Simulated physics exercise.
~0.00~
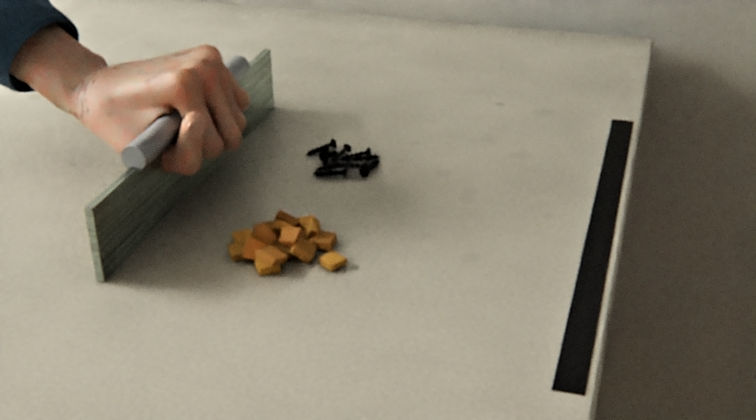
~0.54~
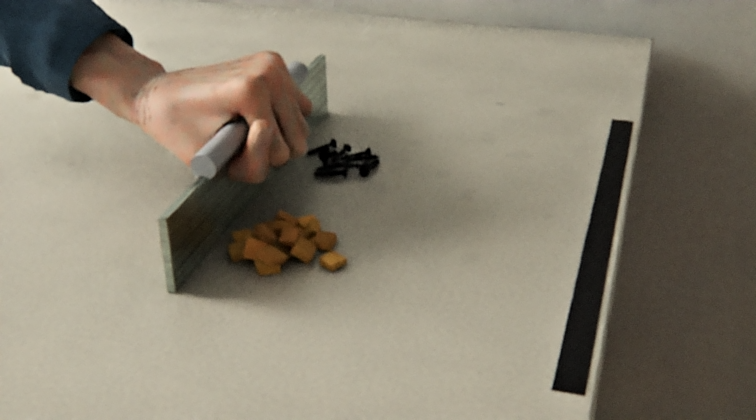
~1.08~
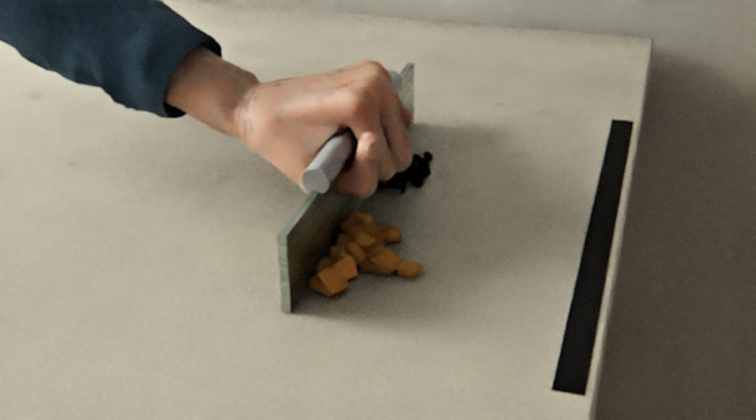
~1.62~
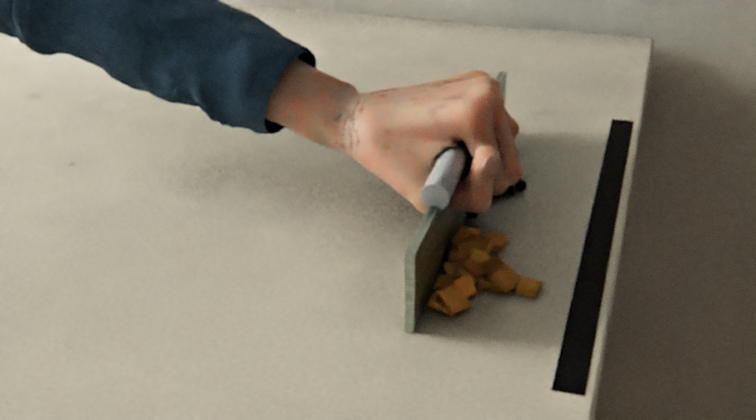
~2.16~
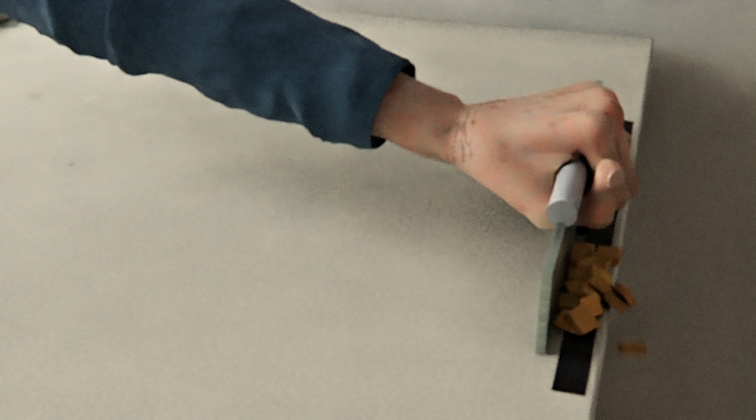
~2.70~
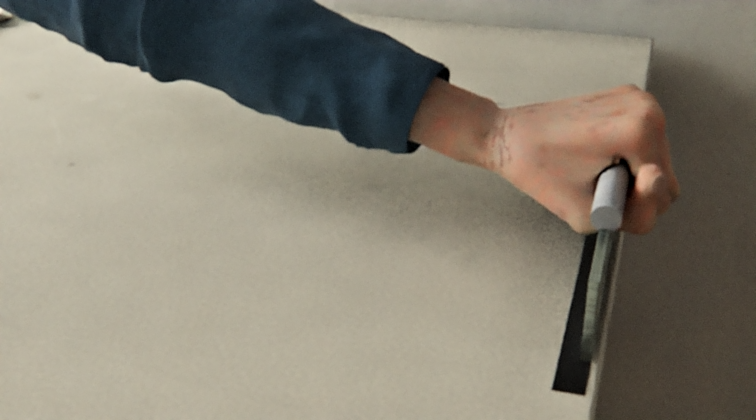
A hand in a dark blue sleeve grips the grey handle of a flat scraper and slides it right across a pale tabletop. Ahead of the blade lie a small heap of orange-brown chunks and, farther back, a cluster of black screw-like pieces. The blade reaches both piles and pushes them along toward the strip of black tape near the table's right end. At the tape, the orange chunks start spilling over the edge. Finally the scraper rests at the tape by the edge, and both piles have gone over, leaving the tabletop clear.
